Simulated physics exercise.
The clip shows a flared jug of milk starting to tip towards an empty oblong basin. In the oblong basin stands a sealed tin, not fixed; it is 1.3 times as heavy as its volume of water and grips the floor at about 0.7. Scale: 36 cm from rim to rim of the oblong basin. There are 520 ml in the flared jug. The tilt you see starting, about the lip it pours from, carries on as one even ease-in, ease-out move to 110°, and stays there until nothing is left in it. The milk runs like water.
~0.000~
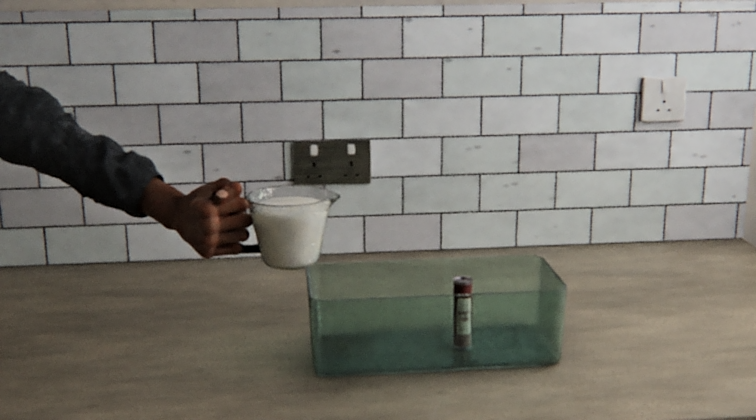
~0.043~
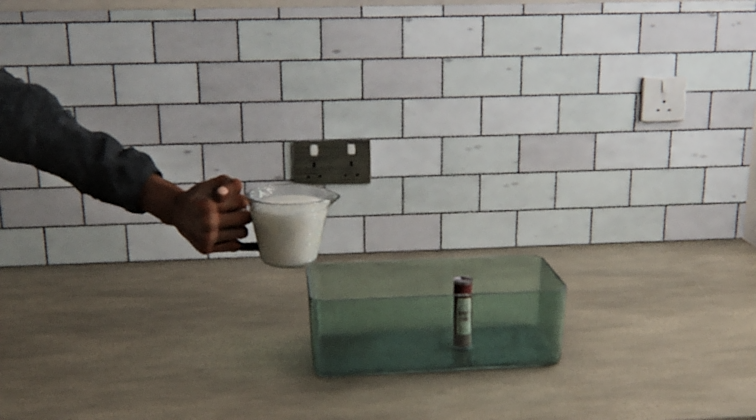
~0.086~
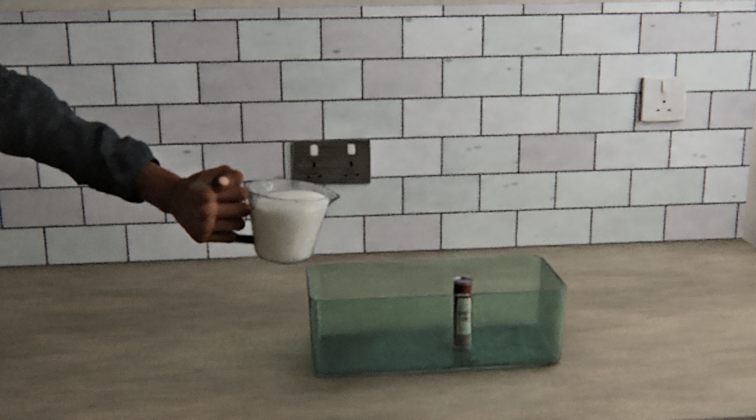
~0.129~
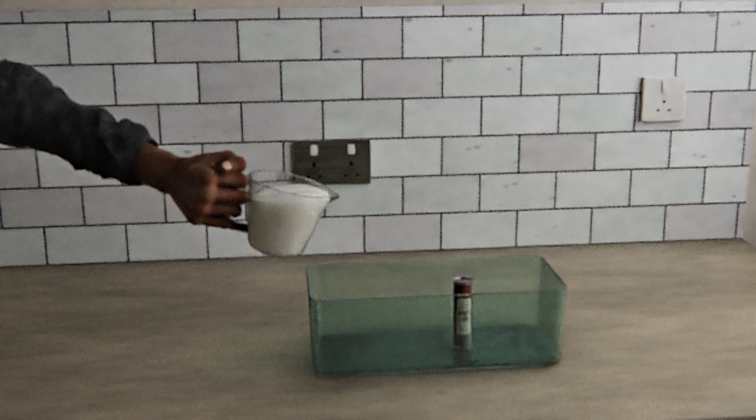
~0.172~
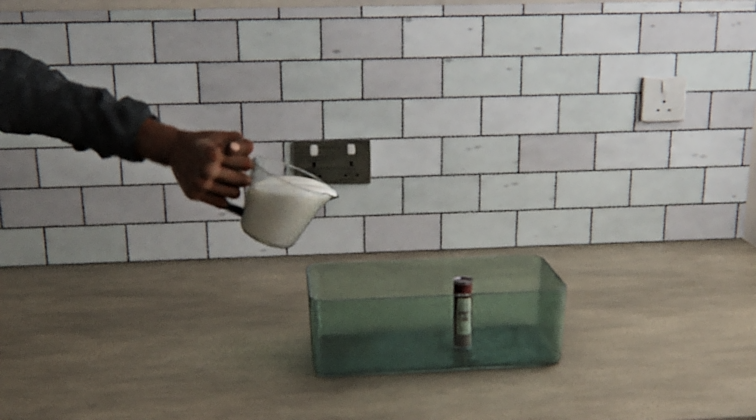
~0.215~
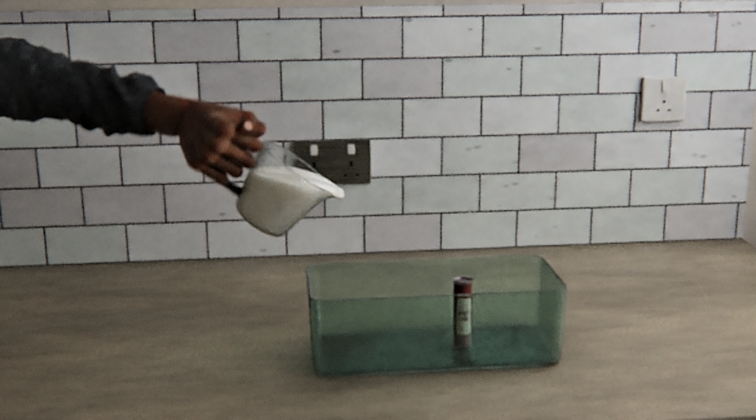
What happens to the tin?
It keeps standing.
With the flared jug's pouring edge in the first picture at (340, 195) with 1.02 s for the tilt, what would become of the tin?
Then it stays up.
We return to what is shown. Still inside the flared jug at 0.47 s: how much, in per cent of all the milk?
Near 42 in a hundred.
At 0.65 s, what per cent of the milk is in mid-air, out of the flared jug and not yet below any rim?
Some 18 per cent.
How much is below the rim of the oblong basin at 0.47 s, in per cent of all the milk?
About 9 per cent.
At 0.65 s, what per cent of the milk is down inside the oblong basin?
About 82 per cent.
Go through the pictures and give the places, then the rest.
Tilt 0°; pouring edge (341, 195); surface from (252, 206) to (328, 204); the oblong basin's rim runs from (309, 283) to (554, 273); the tin's top is at (463, 282), in the first frame.
Tilt 2°; pouring edge (340, 195); surface from (251, 206) to (328, 202), in the second frame.
Tilt 7°; pouring edge (340, 195); surface from (251, 202) to (328, 197), in the third frame.
Tilt 14°; pouring edge (340, 196); surface from (250, 196) to (331, 193), in the fourth frame.
Tilt 24°; pouring edge (340, 196); surface from (249, 185) to (335, 191); 1 per cent is over the edge, in the fifth frame.
Tilt 37°; pouring edge (339, 196); surface from (247, 179) to (333, 187); 2 per cent is over the edge, in the sixth frame.
After 0.47 s the tilt is 104° and 43 per cent is still to pour; the tin stands where it began.
After 0.65 s the tilt is 110° and 1 per cent is still to pour; the tin stands where it began.
After 0.84 s the tilt is 110° and 0 per cent is still to pour; the tin stands where it began.
After 1.05 s the tilt is 110° and 0 per cent is still to pour; the tin stands 1 cm from where it began.
In the end the tin stands where it began.
